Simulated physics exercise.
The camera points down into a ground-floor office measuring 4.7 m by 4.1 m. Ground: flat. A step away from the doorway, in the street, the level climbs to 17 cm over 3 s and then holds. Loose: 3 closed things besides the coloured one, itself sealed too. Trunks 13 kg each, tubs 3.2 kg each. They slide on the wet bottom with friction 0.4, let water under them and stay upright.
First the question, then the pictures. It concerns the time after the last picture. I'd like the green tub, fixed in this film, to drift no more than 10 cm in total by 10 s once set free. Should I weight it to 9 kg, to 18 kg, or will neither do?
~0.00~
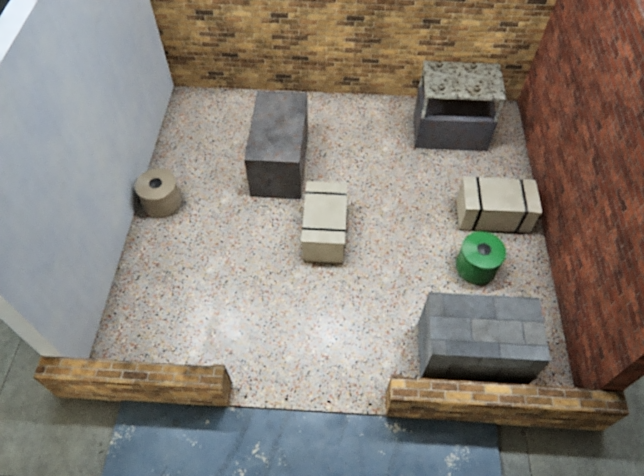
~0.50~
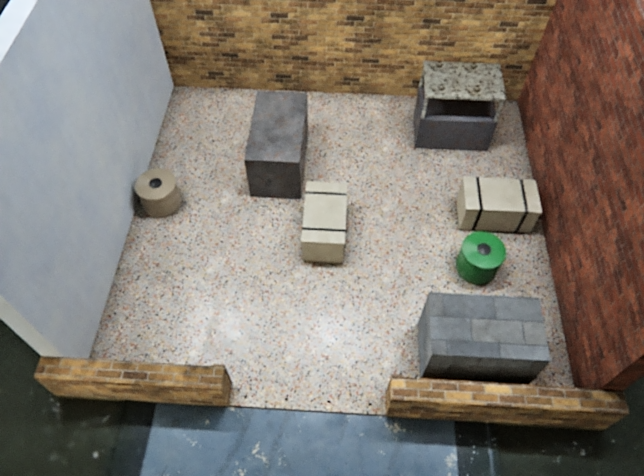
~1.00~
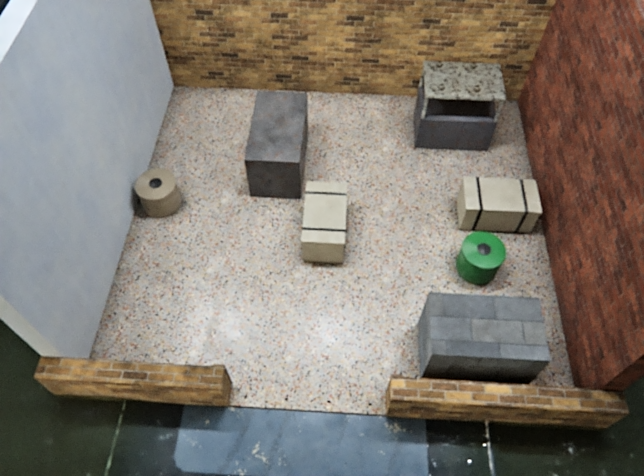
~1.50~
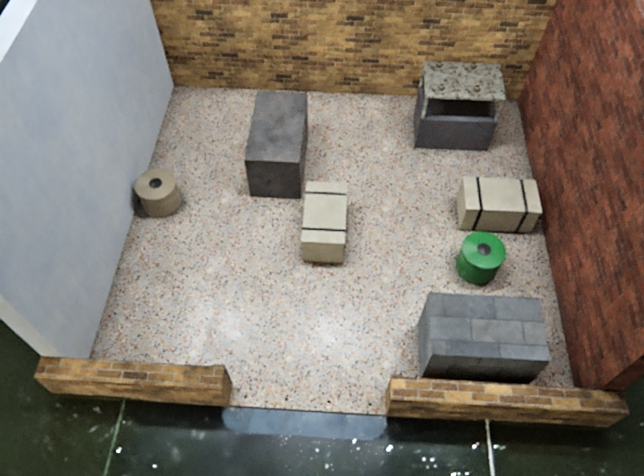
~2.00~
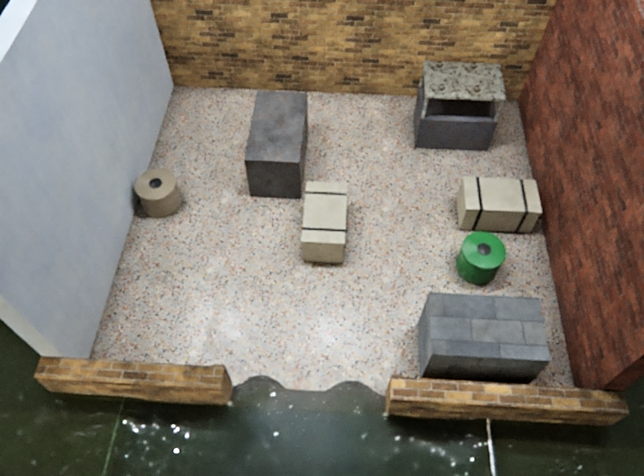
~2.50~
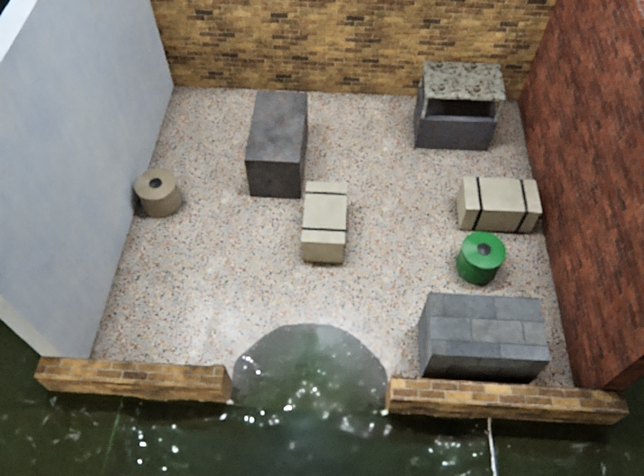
9 kg is plenty.
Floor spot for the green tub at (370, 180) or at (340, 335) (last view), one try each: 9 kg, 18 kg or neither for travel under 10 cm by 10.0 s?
Taking them in turn, only the heavier mass keeps it, and neither mass keeps it.
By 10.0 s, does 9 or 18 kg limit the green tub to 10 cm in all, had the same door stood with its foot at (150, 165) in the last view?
There even the lighter works.
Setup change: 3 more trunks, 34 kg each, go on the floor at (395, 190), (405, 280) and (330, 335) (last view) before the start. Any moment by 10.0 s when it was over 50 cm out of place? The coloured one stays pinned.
Result, in turn - falls shy; exceeds it; exceeds it.
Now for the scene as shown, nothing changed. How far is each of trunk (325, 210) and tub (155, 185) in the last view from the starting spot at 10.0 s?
In turn: 200 cm, 150 cm.
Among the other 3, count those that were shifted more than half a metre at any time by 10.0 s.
Count: 2.
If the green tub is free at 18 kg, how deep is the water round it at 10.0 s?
Something like 4 centimetres.
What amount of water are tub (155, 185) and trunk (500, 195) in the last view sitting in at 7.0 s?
Roughly 6 and 3 cm.
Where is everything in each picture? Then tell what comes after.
In the first frame, the green tub at (484, 250), on the bottom; water covers 0.0 m2; 0 of 4 have shifted.
In the second frame, the green tub at (484, 250) rests on the ground; 0.0 m2 under water; 0 of 4 have shifted.
In the third frame, the green tub at (484, 250), on the bottom; water covers 0.0 m2; 0 of 4 have shifted.
In the fourth frame, the green tub at (484, 250) rests on the ground; water covers 0.0 m2; 0 of 4 have shifted.
In the fifth frame, the green tub at (484, 250), on the bottom; 0.0 m2 under water; 0 of 4 have shifted.
In the sixth frame, the green tub at (484, 250) rests on the ground; 0.7 m2 under water; 0 of 4 have shifted.
After 3.5 s the green tub would be 0 cm from its start with 9 kg and 0 cm from its start with 18 kg; 0 cm of water round it then.
After 4.5 s the green tub would be 0 cm from its start with 9 kg and 0 cm from its start with 18 kg; 1 cm of water round it then.
After 7.0 s the green tub would be 0 cm from its start with 9 kg and 0 cm from its start with 18 kg; 2 cm of water round it then.
After 10.0 s the green tub would be 1 cm from its start with 9 kg and 0 cm from its start with 18 kg; 4 cm of water round it then.
